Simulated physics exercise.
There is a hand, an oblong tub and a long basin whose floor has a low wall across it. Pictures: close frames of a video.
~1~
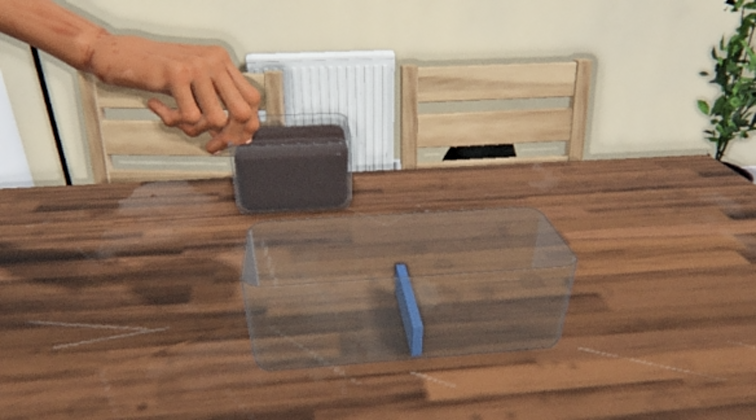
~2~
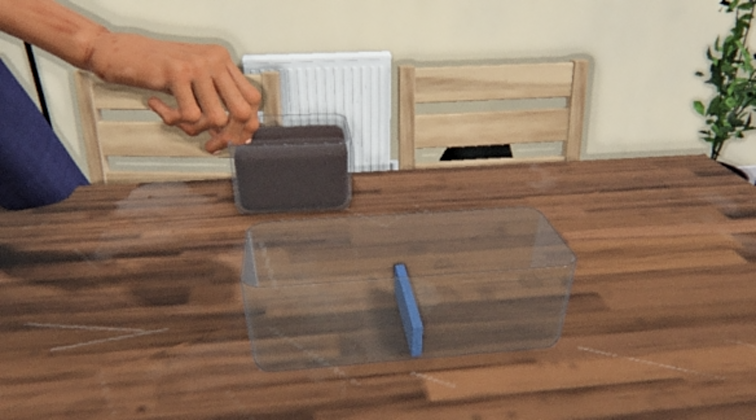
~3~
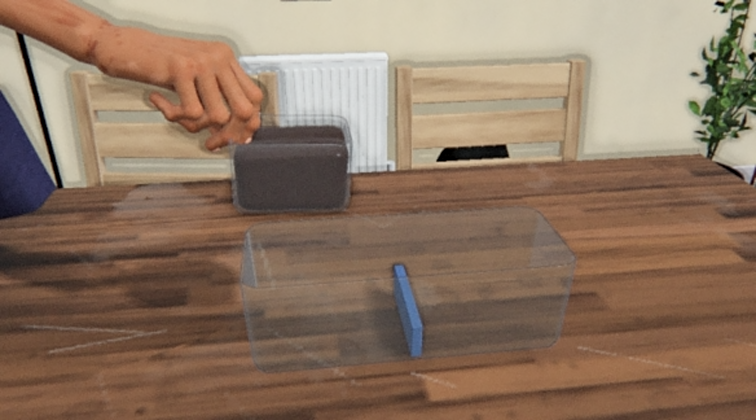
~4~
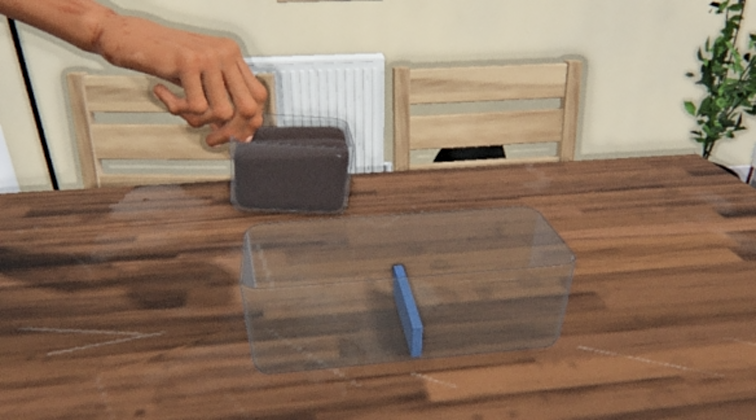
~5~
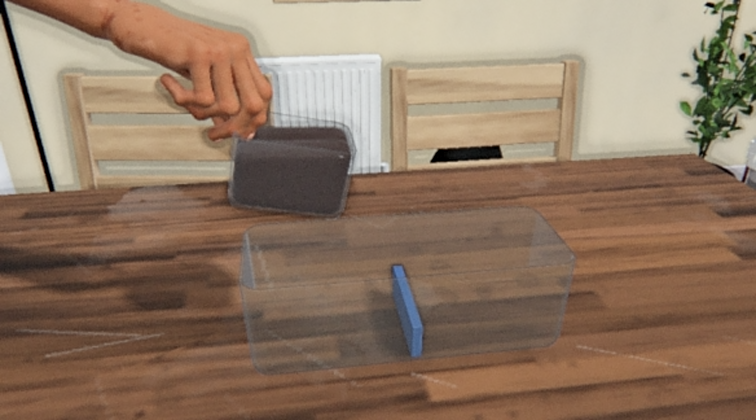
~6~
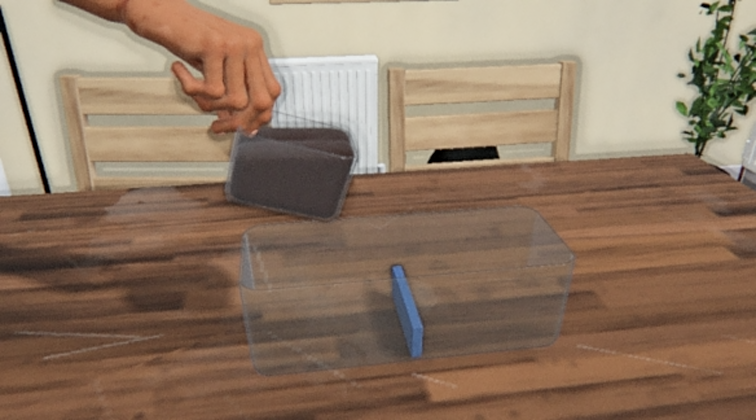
A hand holds a clear oblong tub with dark contents upright at the back of a wooden table, behind a long, see-through basin with a low blue wall across its floor. The hand then gradually leans the tub over to the right, while the basin stays still.
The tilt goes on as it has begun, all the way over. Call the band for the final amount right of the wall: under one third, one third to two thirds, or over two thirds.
Band: One third to two thirds.
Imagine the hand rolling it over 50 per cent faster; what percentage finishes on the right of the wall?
It comes to some 35 in a hundred.
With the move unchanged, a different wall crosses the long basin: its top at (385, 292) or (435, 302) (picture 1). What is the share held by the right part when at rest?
Try 1: Some 75 %; try 2: 15 %.
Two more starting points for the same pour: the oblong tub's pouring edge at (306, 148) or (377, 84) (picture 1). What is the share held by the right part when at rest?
First try: Near 10 percent; second try: Near 75 percent.
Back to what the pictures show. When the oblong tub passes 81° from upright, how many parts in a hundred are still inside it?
Remaining share, estimated: 45 %.
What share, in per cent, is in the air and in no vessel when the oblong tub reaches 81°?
Around 30 in a hundred.
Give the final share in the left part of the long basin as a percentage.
It is close to 50 per cent.
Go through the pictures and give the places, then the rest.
The first frame shows tilt 0°; pouring edge (347, 129); surface from (236, 140) to (346, 135); the long basin's rim runs from (246, 254) to (558, 235); the wall's top is at (408, 294).
The second frame shows tilt 1°; pouring edge (347, 129); surface from (236, 141) to (345, 136).
The third frame shows tilt 3°; pouring edge (348, 132); surface from (236, 140) to (345, 137).
The fourth frame shows tilt 7°; pouring edge (349, 135); surface from (236, 141) to (346, 138).
The fifth frame shows tilt 12°; pouring edge (351, 140); surface from (237, 141) to (349, 138).
The sixth frame shows tilt 18°; pouring edge (353, 146); surface from (237, 144) to (351, 139).
A moment on, the oblong tub is tipped on its side and 43 per cent is still to pour, 7 is left of the wall and 18 right of it.
Next, the oblong tub is tipped right over and 7 per cent is still to pour, 38 is left of the wall and 51 right of it.
Then the oblong tub is tipped right over and 0 per cent is still to pour, 48 is left of the wall and 51 right of it.
Later the oblong tub is tipped right over and 0 per cent is still to pour, 48 is left of the wall and 51 right of it.
In the end 48 per cent lies left of the wall, 51 right of it and 1 outside.
